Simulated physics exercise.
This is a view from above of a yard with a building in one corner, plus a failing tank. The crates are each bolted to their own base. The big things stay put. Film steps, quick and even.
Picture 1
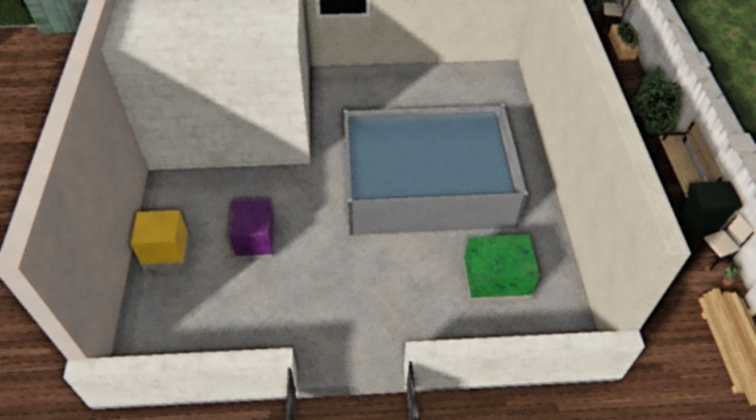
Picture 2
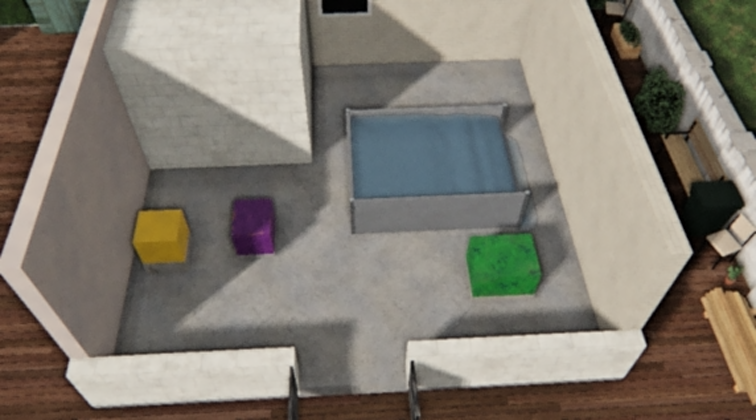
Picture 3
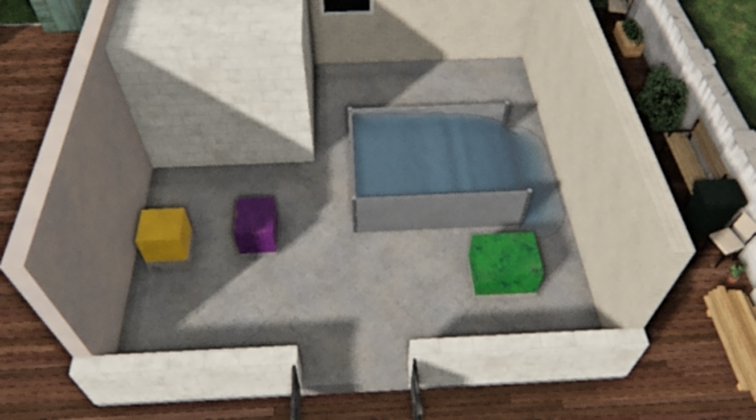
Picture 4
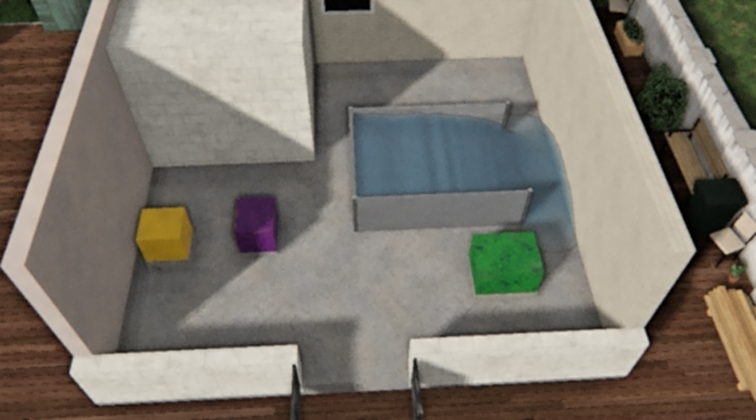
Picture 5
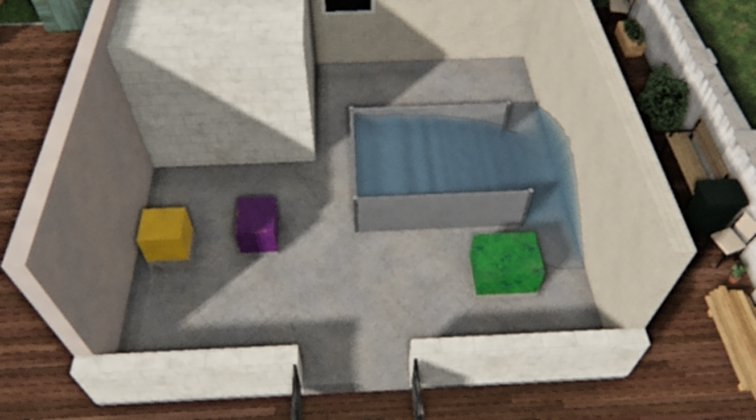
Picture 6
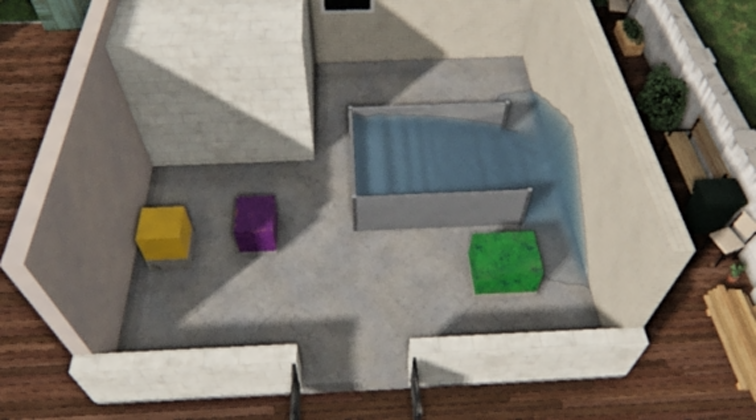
The clip opens on a walled yard seen from above, with a full rectangular water tank and yellow, purple and green blocks standing on the grey floor. The tank's right side gives way and water pours out to the right-hand wall, then spreads along it toward the viewer, behind the green block.
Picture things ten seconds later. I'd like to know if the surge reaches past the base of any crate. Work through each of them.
Here is how it goes: The yellow crate is not reached; the green crate is reached; the purple crate is reached.
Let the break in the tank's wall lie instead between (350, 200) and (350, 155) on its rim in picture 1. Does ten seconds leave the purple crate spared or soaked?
In short: The purple crate is soaked.
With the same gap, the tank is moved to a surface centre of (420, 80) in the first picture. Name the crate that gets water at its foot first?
Green-painted one.
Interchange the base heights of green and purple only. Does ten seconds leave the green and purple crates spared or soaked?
So green crate gets reached, and purple crate gets reached.
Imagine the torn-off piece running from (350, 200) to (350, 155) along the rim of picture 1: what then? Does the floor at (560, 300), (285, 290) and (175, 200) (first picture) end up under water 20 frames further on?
In the order given, the spots are not soaked, swamped and swamped.
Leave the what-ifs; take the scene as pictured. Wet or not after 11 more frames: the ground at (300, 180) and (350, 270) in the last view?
One after the other: Dry, no water.
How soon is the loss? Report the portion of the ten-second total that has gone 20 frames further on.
Note - share reached: 5 %.
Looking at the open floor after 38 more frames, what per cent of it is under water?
Near 95 in a hundred.
A moment on, water covers 20 % of the floor; the yellow crate not reached, the green crate water round its plinth, the purple crate not reached.
Next, water covers 30 % of the floor; the yellow crate not reached, the green crate water round its plinth, the purple crate not reached.
Then, water covers 70 % of the floor; the yellow crate not reached, the green crate water round its plinth, the purple crate water round its plinth.
Later, water covers 95 % of the floor; the yellow crate water round its plinth, the green crate water round its plinth, the purple crate water round its plinth.
In the end, water covers 100 % of the floor; the yellow crate stayed above the water, the green crate was topped, the purple crate was topped.
